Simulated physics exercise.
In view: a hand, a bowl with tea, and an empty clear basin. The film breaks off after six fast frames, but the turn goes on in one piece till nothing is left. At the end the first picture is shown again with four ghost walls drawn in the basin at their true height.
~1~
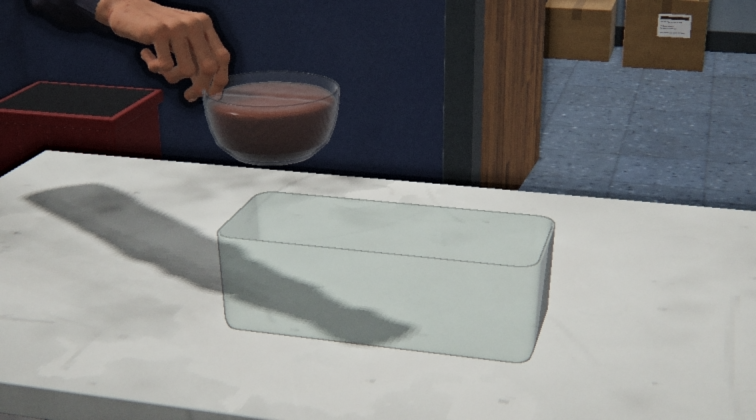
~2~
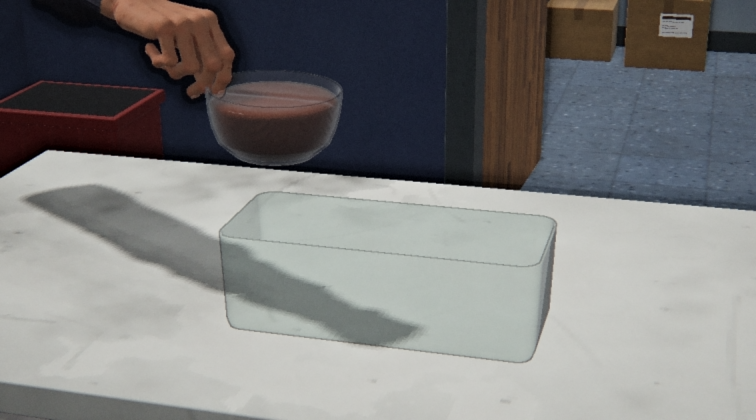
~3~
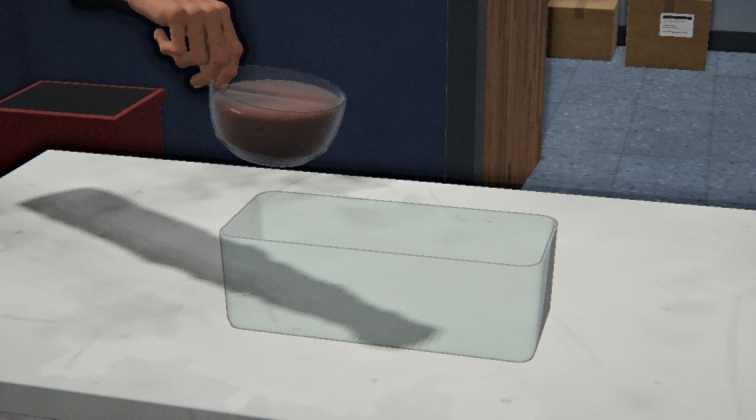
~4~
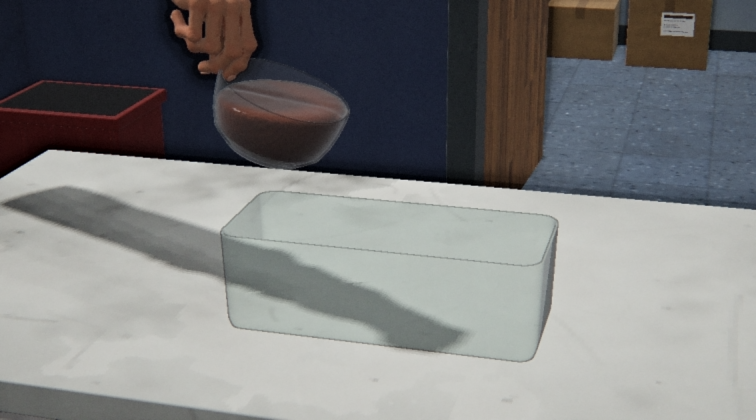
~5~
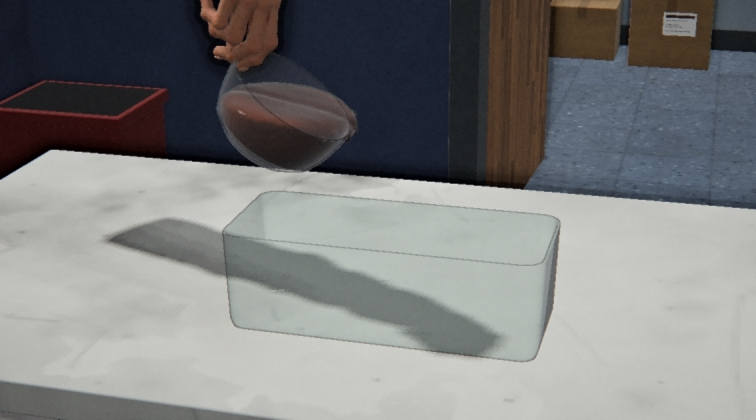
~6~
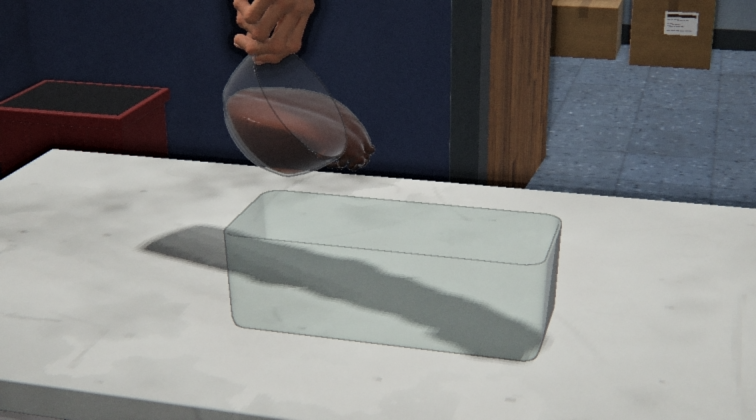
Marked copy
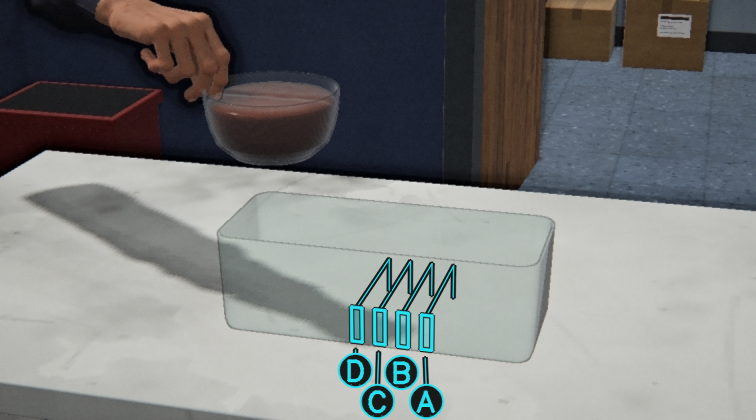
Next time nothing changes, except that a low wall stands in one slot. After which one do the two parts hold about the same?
D beats the others.
On the marked copy, A at (425, 357); B at (401, 355); C at (378, 352); D at (355, 349).
For place A, about 73 % ends left of the wall and 23 % right of it; 4 % is lost outside.
For place B, about 72 % ends left of the wall and 21 % right of it; 7 % is lost outside.
For place C, about 64 % ends left of the wall and 28 % right of it; 9 % is lost outside.
For place D, about 49 % ends left of the wall and 48 % right of it; 3 % is lost outside.
